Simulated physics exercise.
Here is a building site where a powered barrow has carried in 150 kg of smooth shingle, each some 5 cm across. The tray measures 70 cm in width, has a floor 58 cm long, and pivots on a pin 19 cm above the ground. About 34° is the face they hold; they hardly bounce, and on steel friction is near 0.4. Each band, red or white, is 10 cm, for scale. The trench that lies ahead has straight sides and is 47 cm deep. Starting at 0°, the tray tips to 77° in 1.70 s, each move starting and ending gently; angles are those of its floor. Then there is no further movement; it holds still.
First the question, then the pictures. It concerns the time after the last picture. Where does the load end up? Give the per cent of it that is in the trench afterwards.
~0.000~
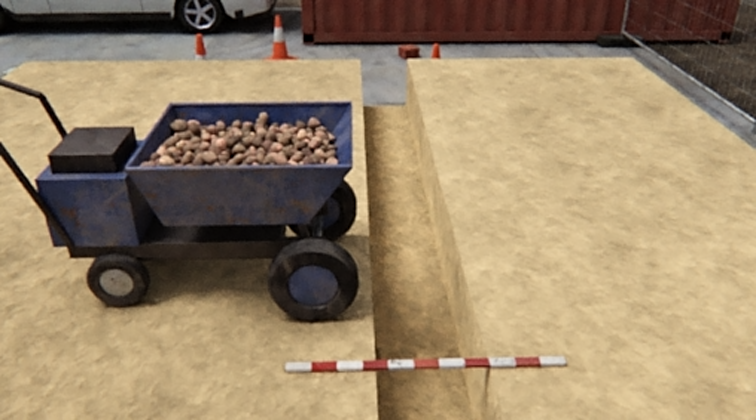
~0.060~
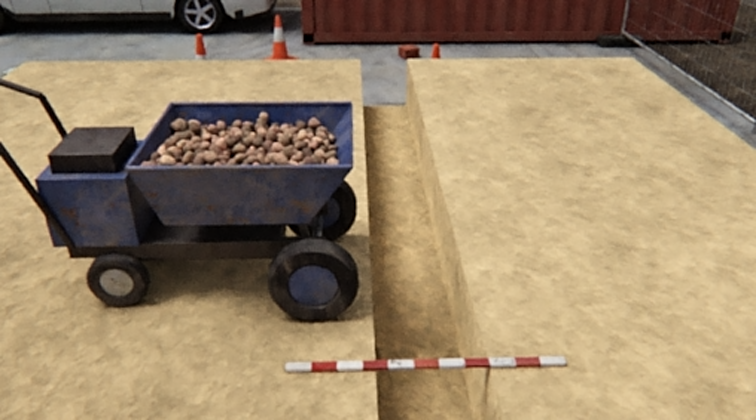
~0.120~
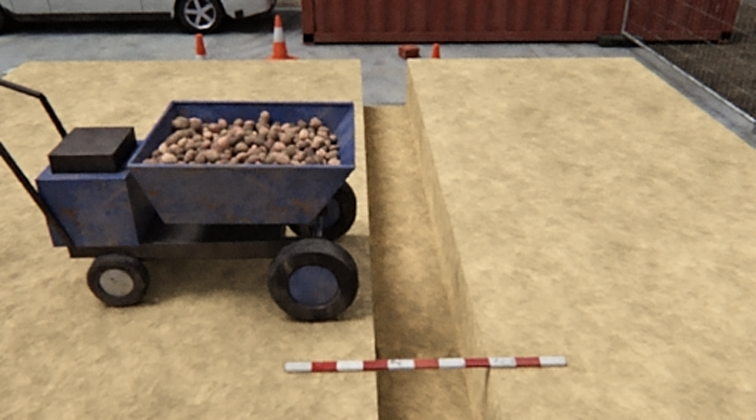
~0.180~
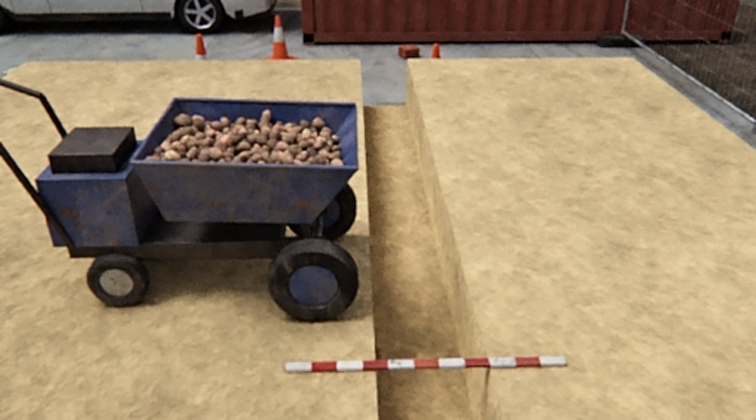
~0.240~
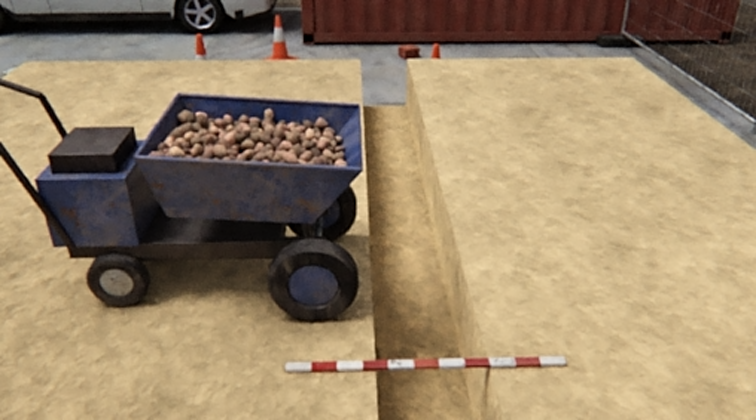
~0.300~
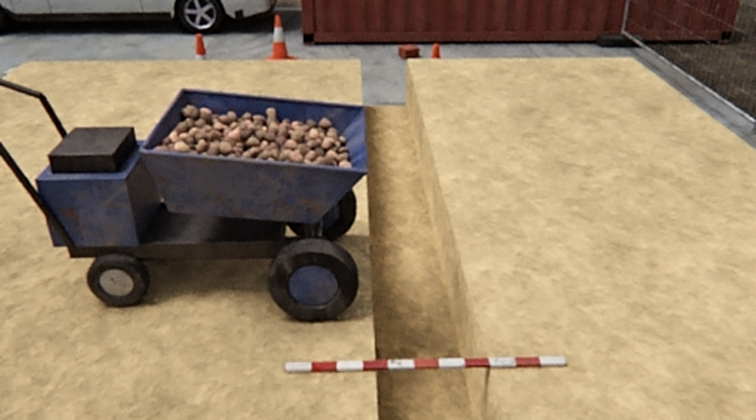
Some 43 per cent of it.
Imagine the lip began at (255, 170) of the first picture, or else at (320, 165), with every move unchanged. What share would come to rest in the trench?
Some 100 and some 75 per cent, in that order.
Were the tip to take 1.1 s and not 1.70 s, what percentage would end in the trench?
About 40%.
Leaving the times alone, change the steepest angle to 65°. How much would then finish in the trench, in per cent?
Then close to 50 per cent.
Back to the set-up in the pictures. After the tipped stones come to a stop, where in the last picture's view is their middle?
In the last view, about (484, 271).
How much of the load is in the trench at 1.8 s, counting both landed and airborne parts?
Roughly 20 percent of the load.
After 1.3 s the floor is at 65°; 96 % in the tray, 3 % in the trench, 1 % past the trench; the foremost stones are at (477, 252).
After 1.8 s the floor is at 77°; 30 % in the tray, 19 % in the trench, 51 % past the trench; the foremost stones are at (623, 273).
After 2.2 s the floor is at 77°; 8 % in the tray, 32 % in the trench, 60 % past the trench; the foremost stones are at (699, 283).
After 4.1 s the floor is at 77°; 0 % in the tray, 43 % in the trench, 57 % past the trench; the foremost stones are at (731, 283).
